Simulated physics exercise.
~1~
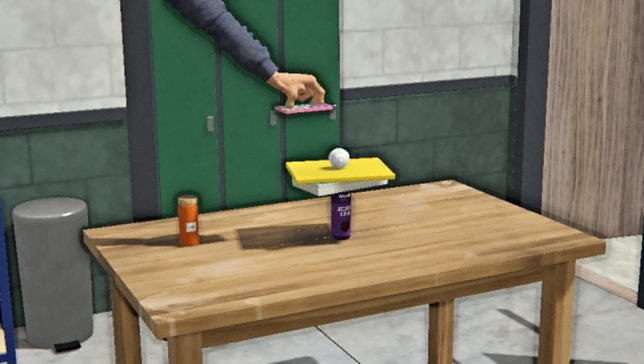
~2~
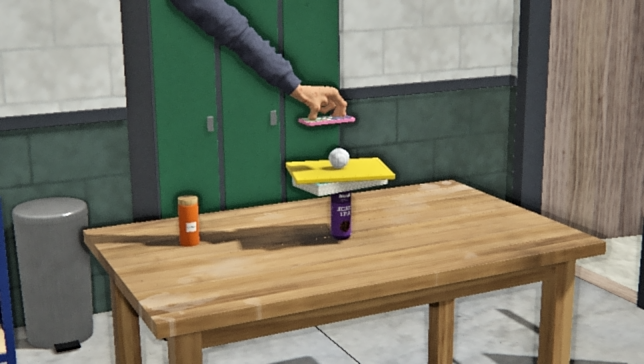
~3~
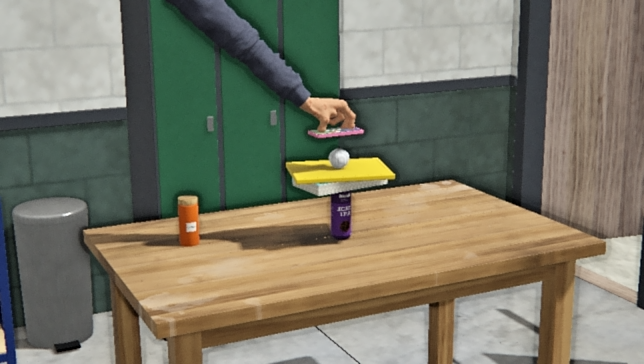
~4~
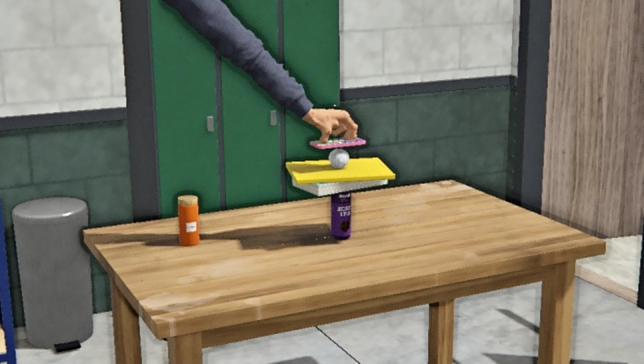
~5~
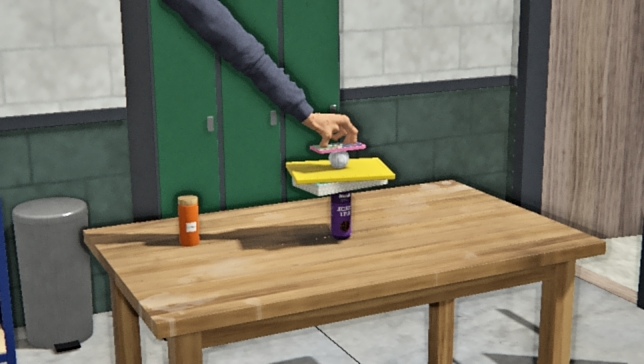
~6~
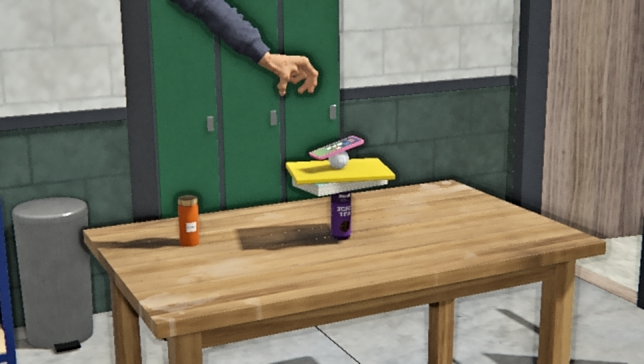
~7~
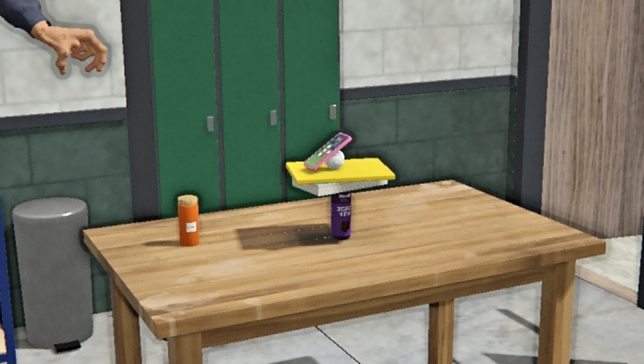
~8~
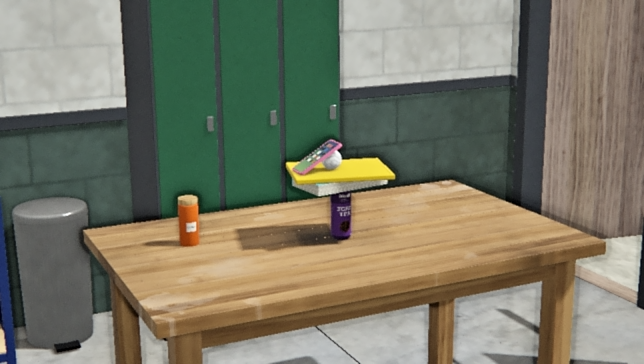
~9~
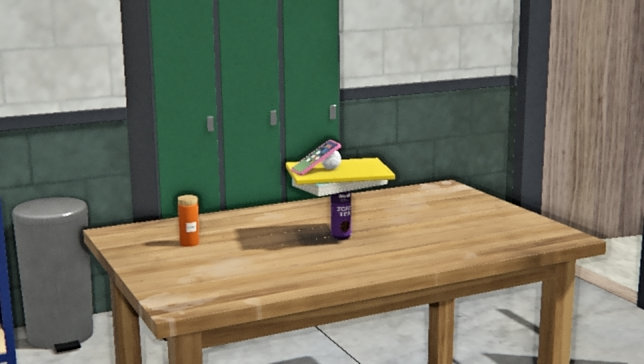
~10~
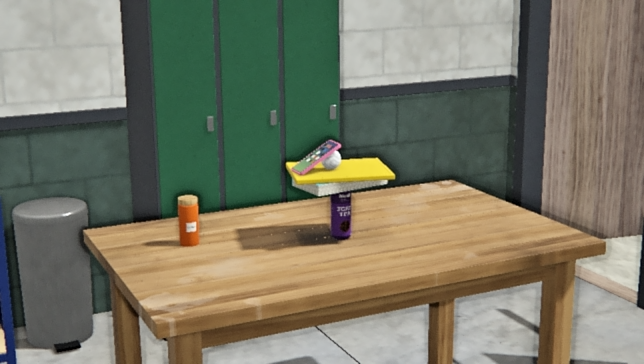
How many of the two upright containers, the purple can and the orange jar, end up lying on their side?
None of them do. The purple can and the orange jar are both still standing upright at the end.
